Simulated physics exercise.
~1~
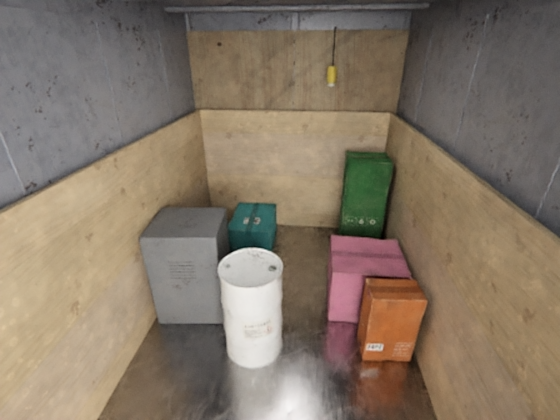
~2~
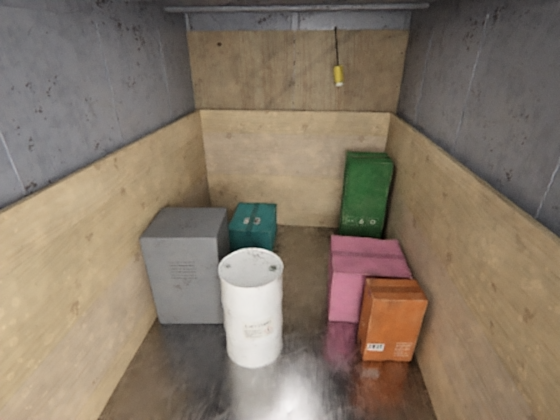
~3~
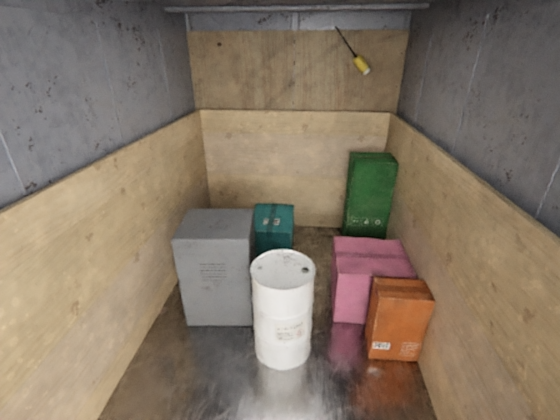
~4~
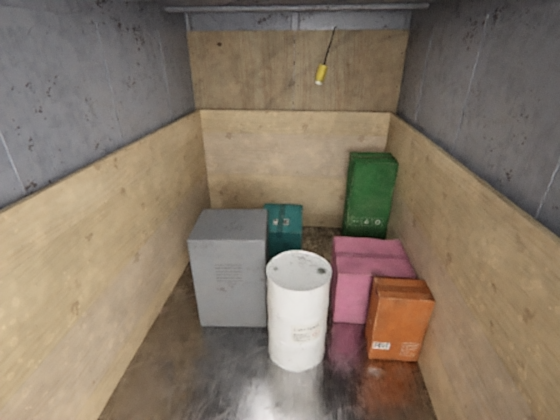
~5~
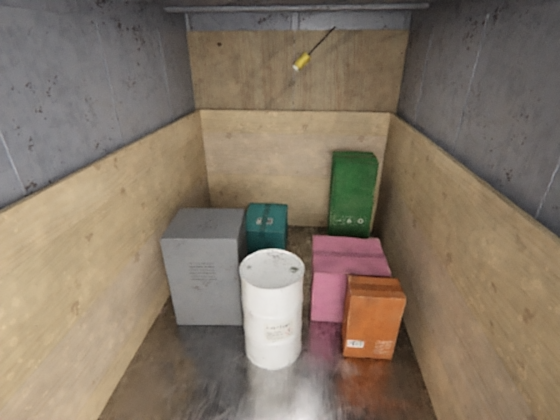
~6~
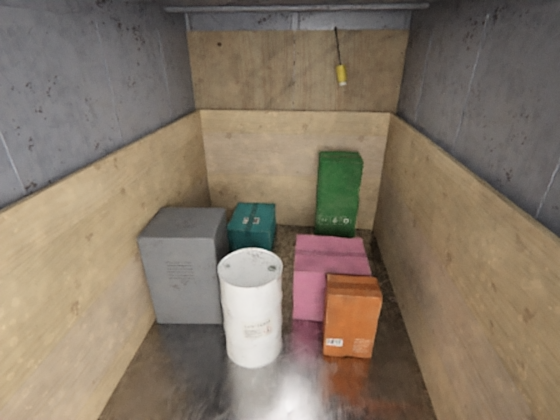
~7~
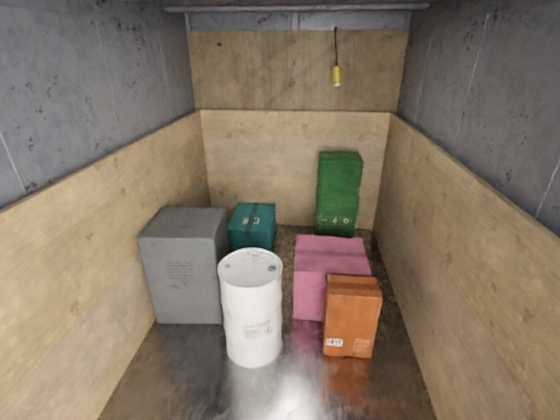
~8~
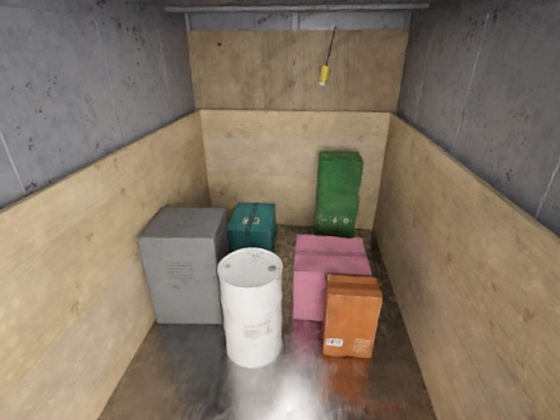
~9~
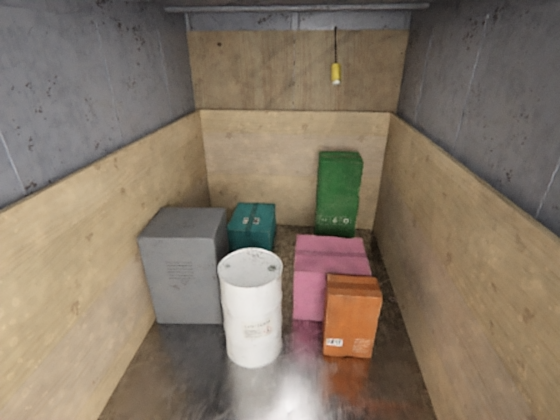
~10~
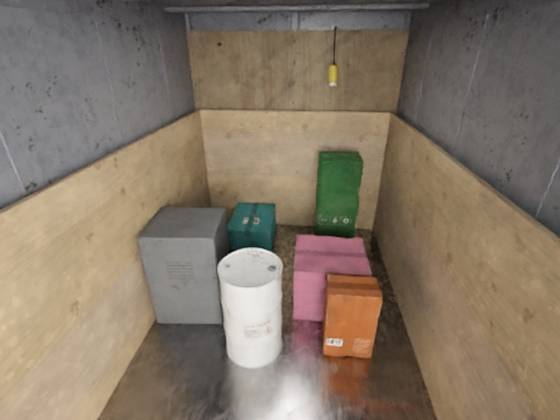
A large grey box-shaped appliance stands on the left of a plywood-lined van load bay, seen from the rear towards the bulkhead, with a turquoise box behind it and a white drum in front. A pink box, an orange box and a tall green box stand on the right, under a hanging yellow lamp. The lamp swings right, and the appliance, drum and turquoise box slide right, while the orange box shifts slightly. Then the lamp swings left and all the items slide left. They stop upright, with the pink, orange and green boxes left of where they began and the others back near their starting places.
